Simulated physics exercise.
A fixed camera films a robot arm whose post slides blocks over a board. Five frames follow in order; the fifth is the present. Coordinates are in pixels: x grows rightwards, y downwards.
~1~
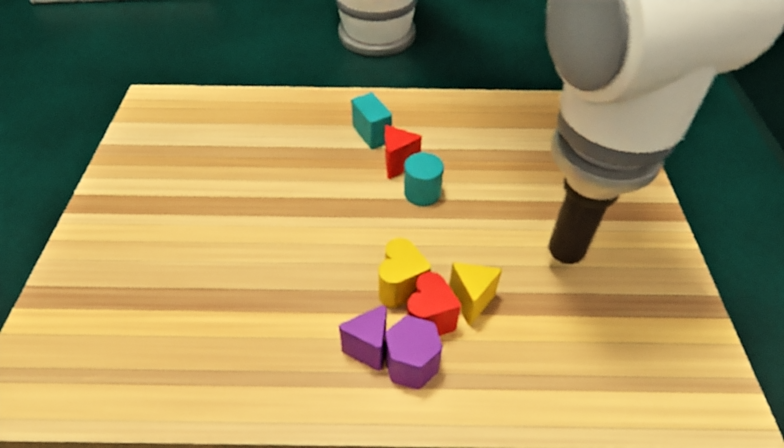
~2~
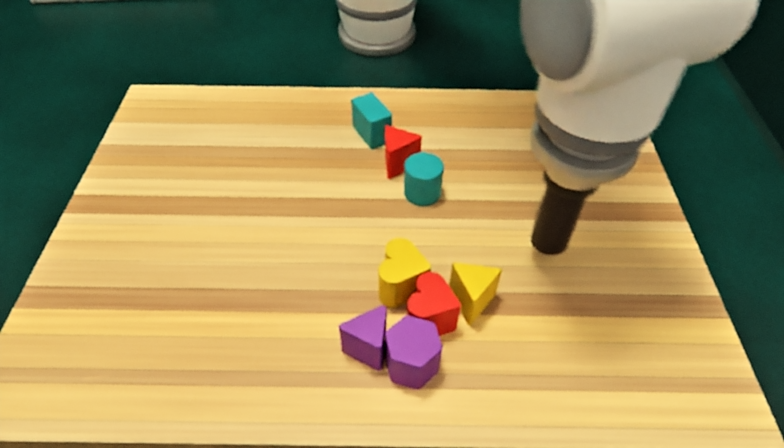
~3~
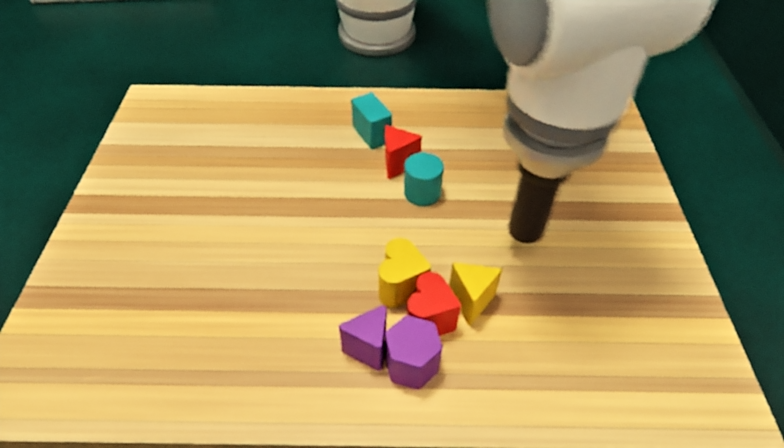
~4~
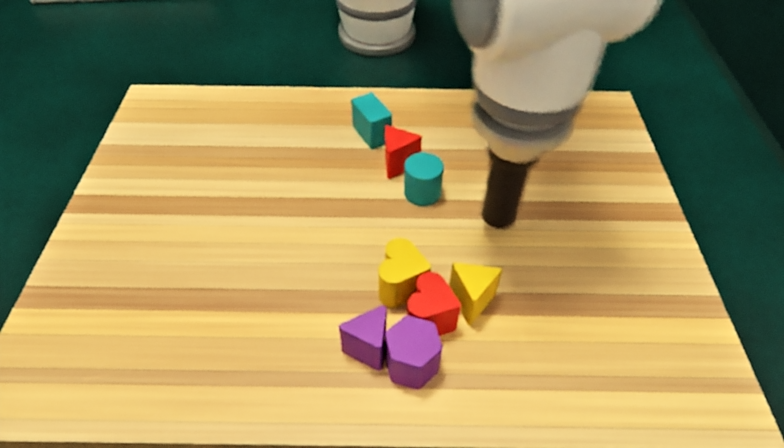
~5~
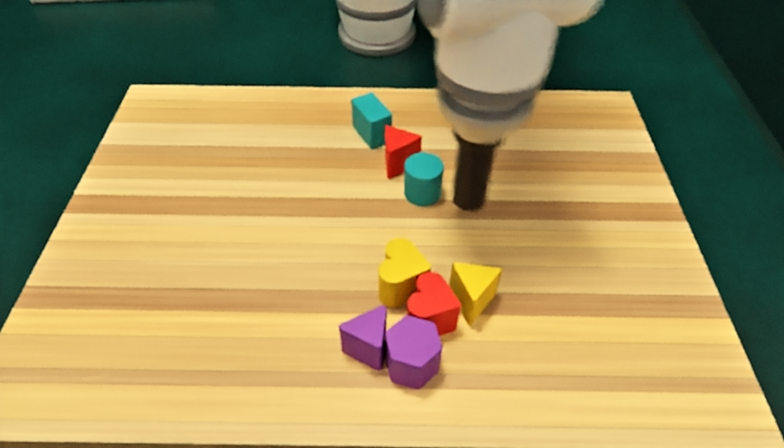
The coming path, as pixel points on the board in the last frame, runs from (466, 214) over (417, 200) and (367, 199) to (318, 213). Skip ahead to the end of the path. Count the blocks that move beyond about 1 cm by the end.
The count is two.
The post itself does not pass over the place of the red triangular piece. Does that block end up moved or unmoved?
It shifts.
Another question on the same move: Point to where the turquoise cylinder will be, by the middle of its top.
Located at (369, 146).
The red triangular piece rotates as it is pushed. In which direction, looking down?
Clockwise rotation.
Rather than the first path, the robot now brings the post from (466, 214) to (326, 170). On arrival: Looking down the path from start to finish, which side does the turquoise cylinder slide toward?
The shift is rightward.
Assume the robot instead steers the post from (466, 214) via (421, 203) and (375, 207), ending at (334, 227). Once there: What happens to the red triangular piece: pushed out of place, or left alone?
If the post follows that path, the red triangular piece ends up shifted.
What follows on the original path. One third of the way, post at (418, 184); red triangular piece at (393, 132), turned 30° clockwise; turquoise cylinder at (394, 153).
Two thirds of the way, post at (366, 183); red triangular piece at (389, 128), turned 50° clockwise; turquoise cylinder at (369, 146).
At the end, post at (316, 197); turquoise oblong in place; red triangular piece at (389, 128), turned 50° clockwise; turquoise cylinder at (369, 146).
